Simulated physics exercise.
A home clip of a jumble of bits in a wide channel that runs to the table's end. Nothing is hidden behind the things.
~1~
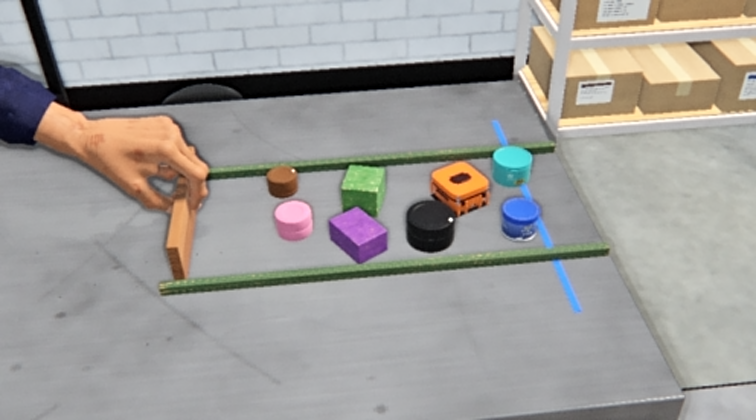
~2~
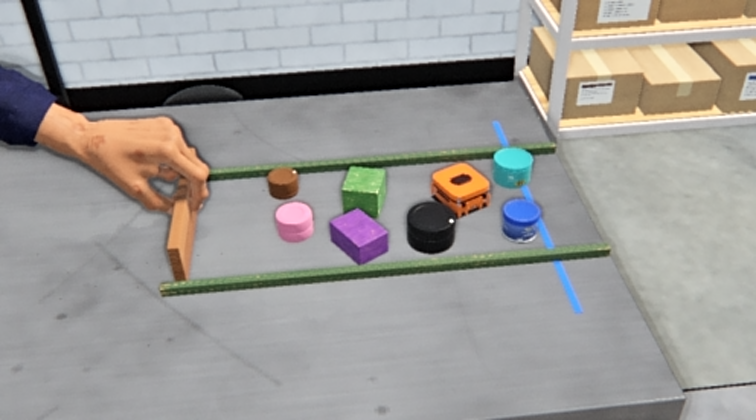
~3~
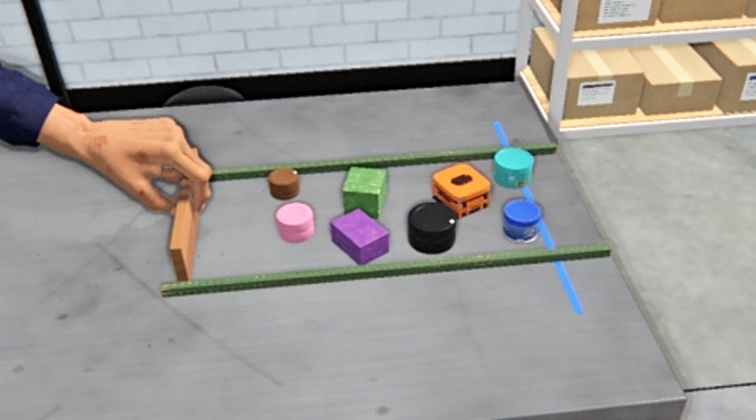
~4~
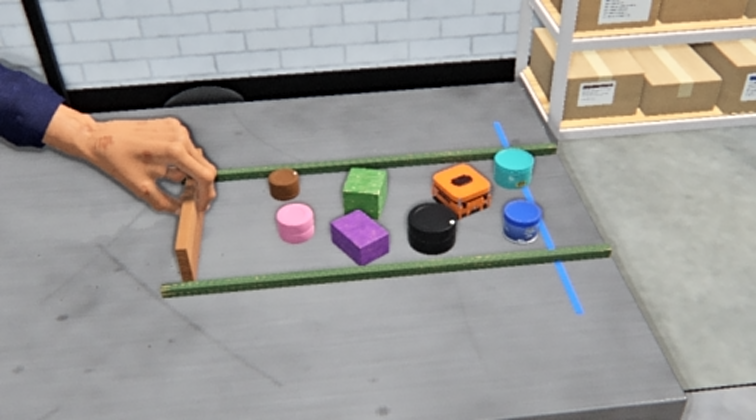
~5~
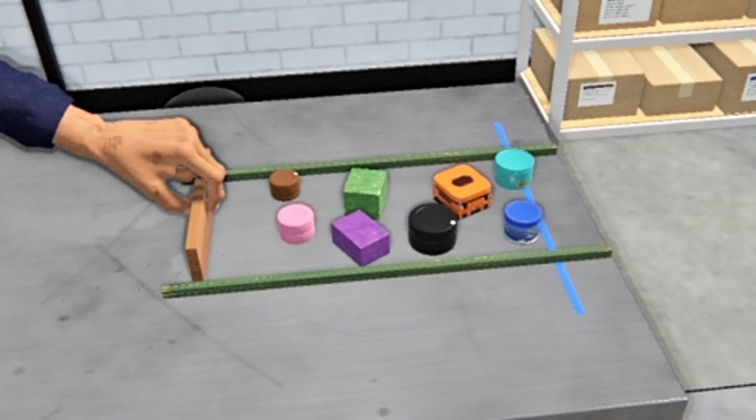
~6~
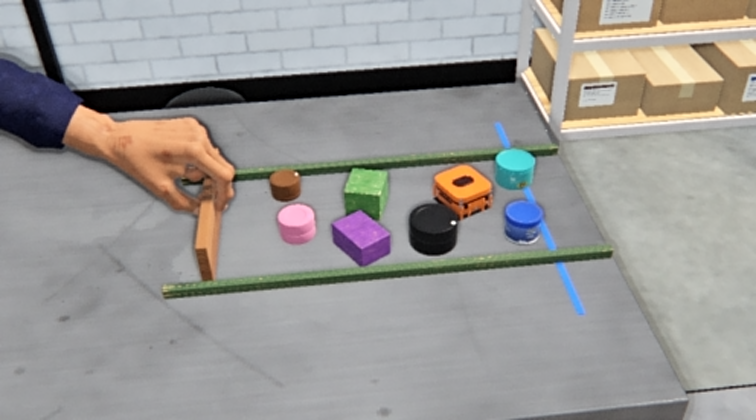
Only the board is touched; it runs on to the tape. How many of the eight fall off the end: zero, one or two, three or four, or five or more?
The number that fall off is three or four.
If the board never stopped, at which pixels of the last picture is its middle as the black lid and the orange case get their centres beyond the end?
Near (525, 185) and (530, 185).
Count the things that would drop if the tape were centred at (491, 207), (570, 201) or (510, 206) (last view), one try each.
Try by try, 0, 8 and 1.
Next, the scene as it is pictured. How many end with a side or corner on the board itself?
It touches 4.
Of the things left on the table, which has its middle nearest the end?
That is the turquoise tub.
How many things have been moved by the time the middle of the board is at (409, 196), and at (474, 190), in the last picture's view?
6 and 8.
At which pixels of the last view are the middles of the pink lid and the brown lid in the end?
The pink lid stops around (554, 203); the brown lid around (531, 158).
Soon after, none off yet; turquoise tub at rest near (514, 170); blue pot at rest near (523, 223); orange case at rest near (462, 192).
After that, none off yet; turquoise tub at rest near (514, 170); blue pot at rest near (523, 223); orange case displaced a little near (476, 194).
And then, none off yet; turquoise tub displaced about its own width near (535, 164); blue pot displaced well along near (600, 222); orange case displaced well along near (544, 191).
In the end, the number that fall off is three or four; gone, black lid, orange case and blue pot.
